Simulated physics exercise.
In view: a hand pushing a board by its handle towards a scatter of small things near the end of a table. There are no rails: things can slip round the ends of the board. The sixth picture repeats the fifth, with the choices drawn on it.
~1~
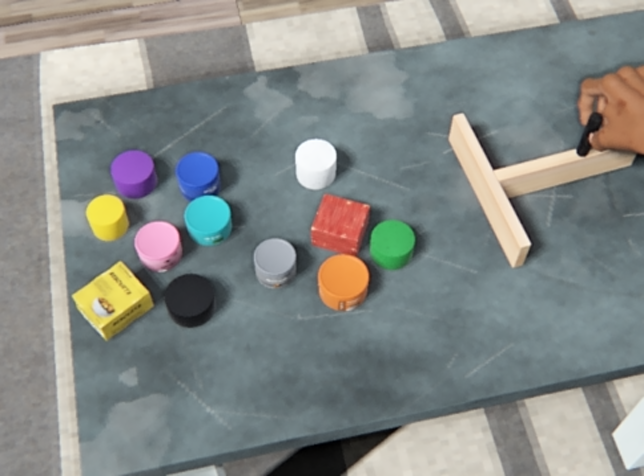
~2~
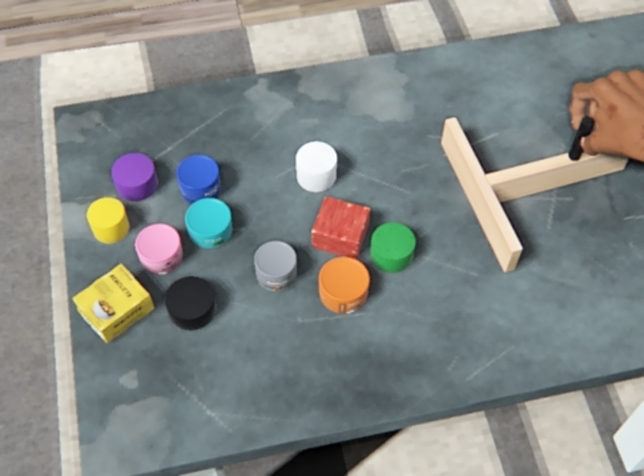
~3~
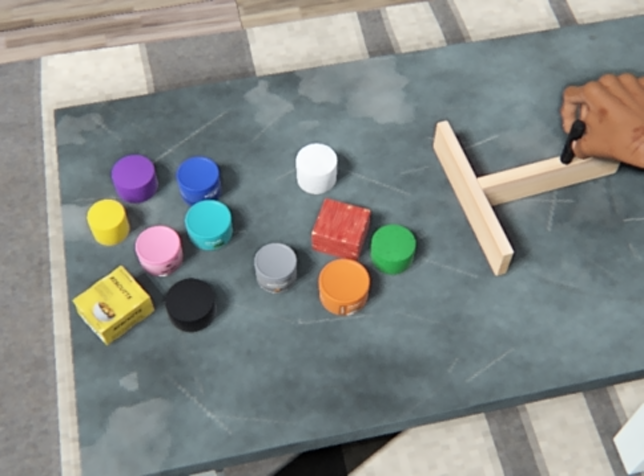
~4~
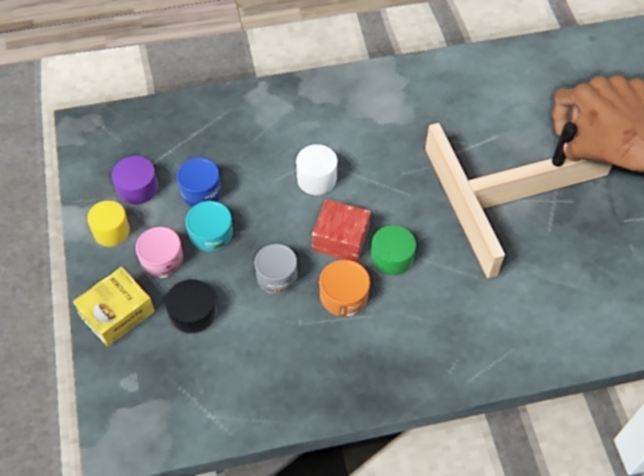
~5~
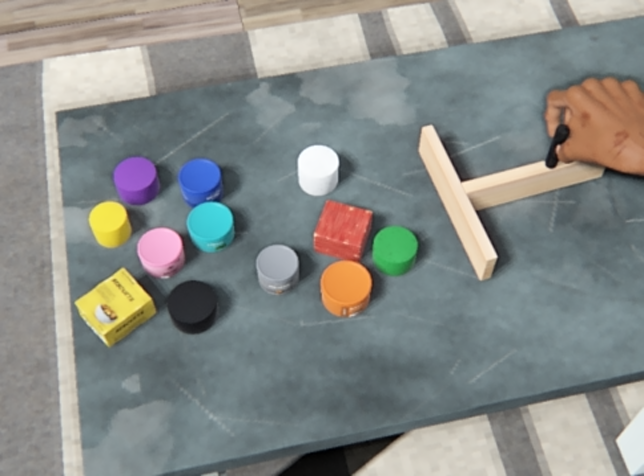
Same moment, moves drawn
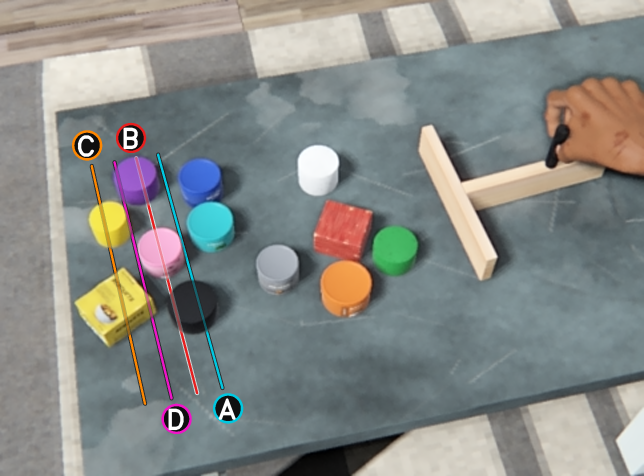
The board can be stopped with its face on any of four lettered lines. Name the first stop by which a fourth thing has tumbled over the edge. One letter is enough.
At C, and not before.
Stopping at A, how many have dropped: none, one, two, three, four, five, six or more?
In all, none.
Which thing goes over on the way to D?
The yellow tin goes over.
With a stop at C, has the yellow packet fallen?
Yes.
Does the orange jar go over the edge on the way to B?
No.
On the copy, A at (188, 262); B at (164, 267); C at (116, 275); D at (141, 271).
On C. First, board (338, 211); orange jar (325, 309); white pot (292, 177).
Then, board (214, 234); yellow tin (102, 225); purple pot (116, 172).
Finally, board (114, 252); pink jar over the edge; yellow tin over the edge; four fallen.
By contrast, A drops none; B drops only one; D drops only one.
